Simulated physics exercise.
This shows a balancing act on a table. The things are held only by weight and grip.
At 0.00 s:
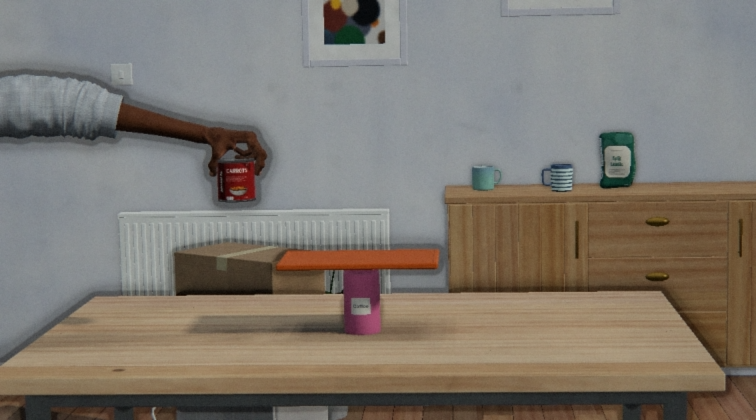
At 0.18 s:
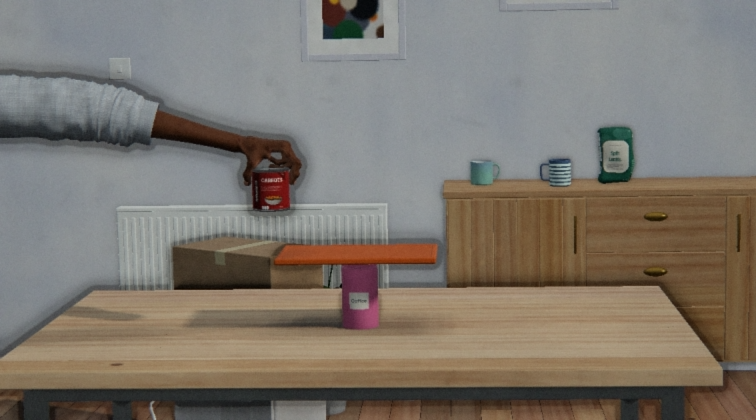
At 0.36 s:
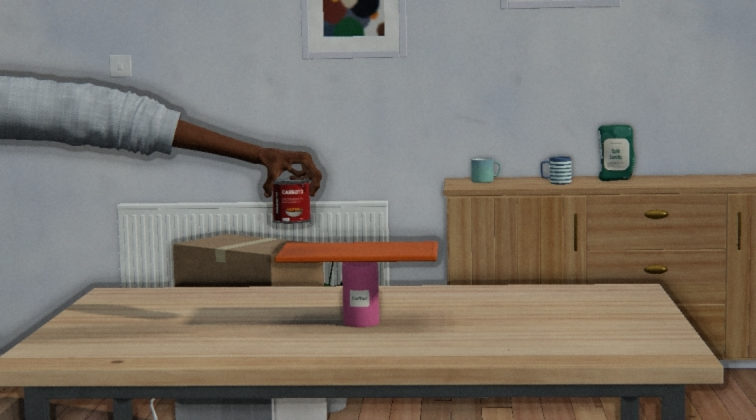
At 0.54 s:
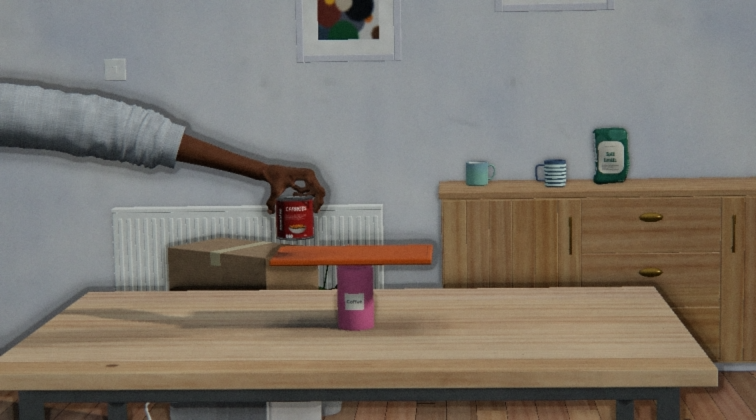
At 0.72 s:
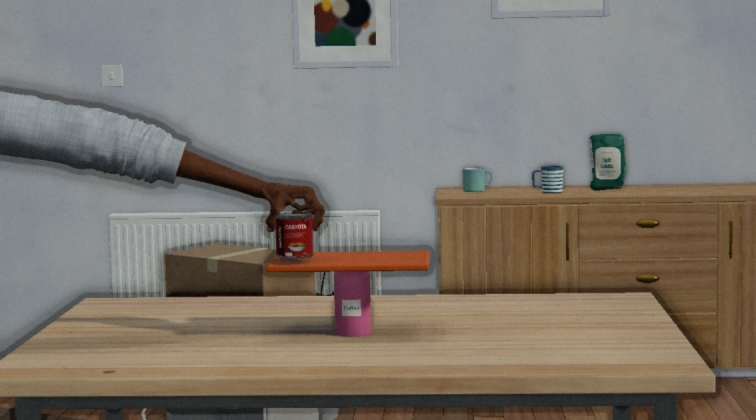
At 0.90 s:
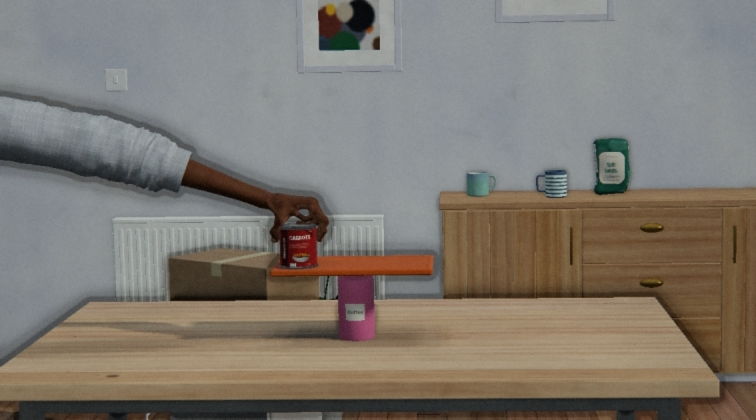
To begin with, a hand holds a red tin in the air to the left of an orange board resting on a pink jar on a wooden table. The arm moves the tin rightward, then lowers it onto the board's left end, the hand still gripping it.
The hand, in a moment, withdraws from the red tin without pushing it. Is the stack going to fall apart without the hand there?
I predict the stack won't bear it.
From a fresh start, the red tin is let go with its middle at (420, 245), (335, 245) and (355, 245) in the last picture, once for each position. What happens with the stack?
It goes over first, remains upright second and remains upright third.
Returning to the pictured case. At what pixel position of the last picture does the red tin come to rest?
The object ends up somewhere around (259, 327).
By 1.40 s, red tin now fallen; orange lid tilted by 61°.
By 1.50 s, orange lid tilted by 68°.
When it is over (3.5 s), fallen, red tin; lying over in the stack, orange lid; pink jar as before. End places, in pixels of the last picture, red tin near (259, 327). The stack loses its balance.
